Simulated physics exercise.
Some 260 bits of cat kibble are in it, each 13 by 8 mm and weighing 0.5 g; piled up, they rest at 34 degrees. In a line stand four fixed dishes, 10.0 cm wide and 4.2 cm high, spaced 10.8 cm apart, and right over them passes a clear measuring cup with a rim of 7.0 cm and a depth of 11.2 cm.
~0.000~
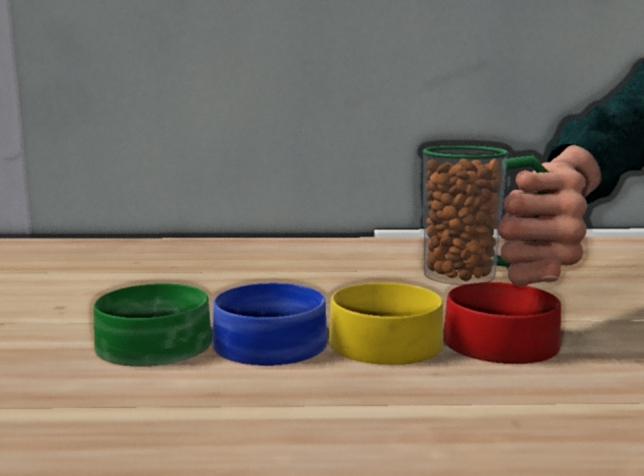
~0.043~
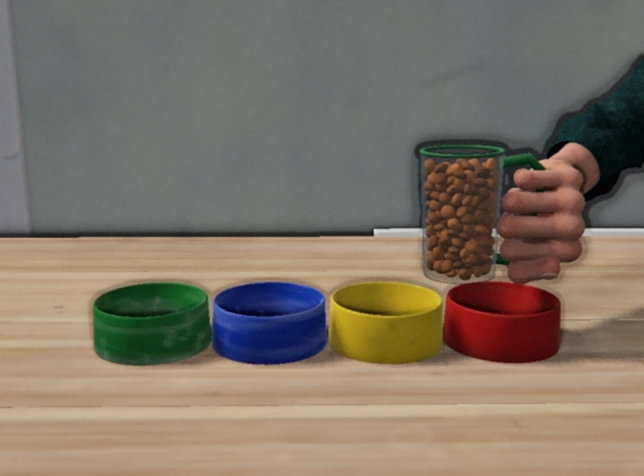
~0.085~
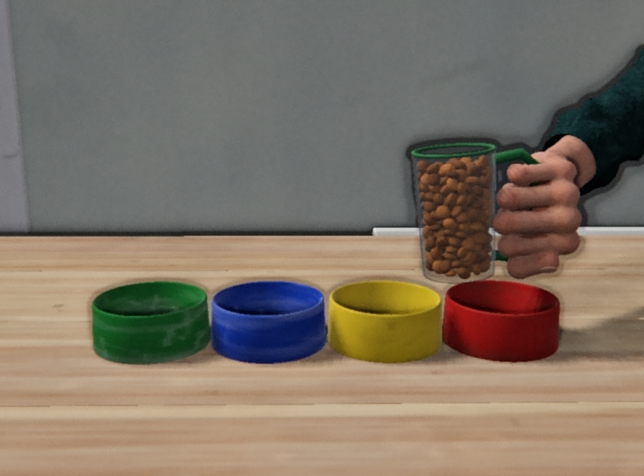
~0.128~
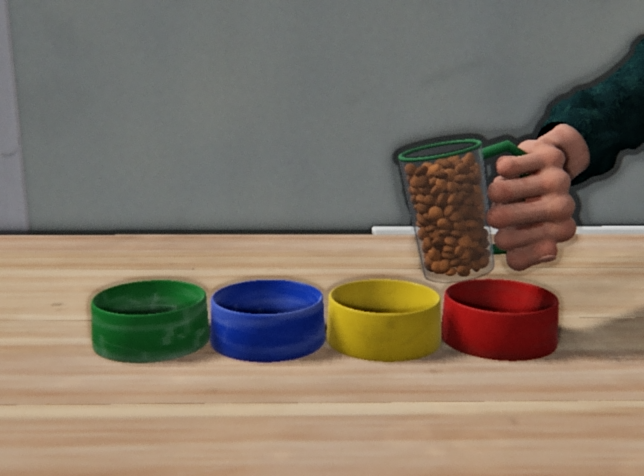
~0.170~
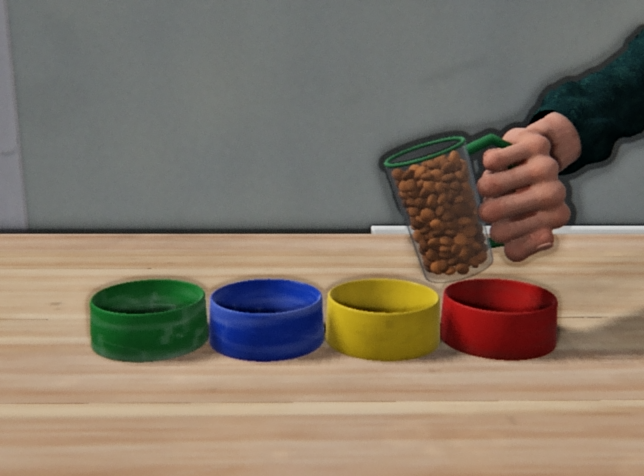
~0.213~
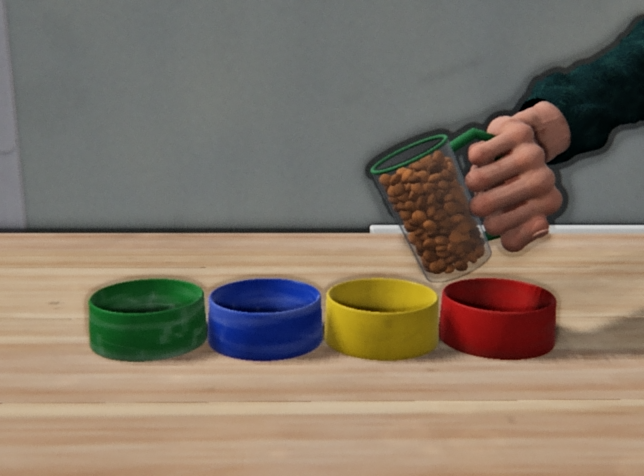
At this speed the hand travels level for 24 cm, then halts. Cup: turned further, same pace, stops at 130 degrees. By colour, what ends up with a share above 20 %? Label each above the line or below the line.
Red: Below the line; blue: Above the line; green: Below the line; yellow: Below the line; counter: Below the line.
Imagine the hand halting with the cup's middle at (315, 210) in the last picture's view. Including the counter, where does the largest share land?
Blue.
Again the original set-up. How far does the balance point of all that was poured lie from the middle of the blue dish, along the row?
Mean position: Around 2 cm toward smaller x from the centre.
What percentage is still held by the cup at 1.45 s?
Around 0 per cent of the load.
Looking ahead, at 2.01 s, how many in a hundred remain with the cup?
Roughly 0 per cent of the load.
After 0.95 s, tilt 130 degrees; cup holds 35 %, blue 65 %.
After 1.45 s, tilt 130 degrees; cup holds 0 %, blue 85 %, green 5 %.
After 2.01 s, tilt 130 degrees; cup holds 0 %, blue 85 %, green 5 %.
At rest (2.3 s), red 0 %, blue 85 %, green 5 %, yellow 0 %, counter 10 %.
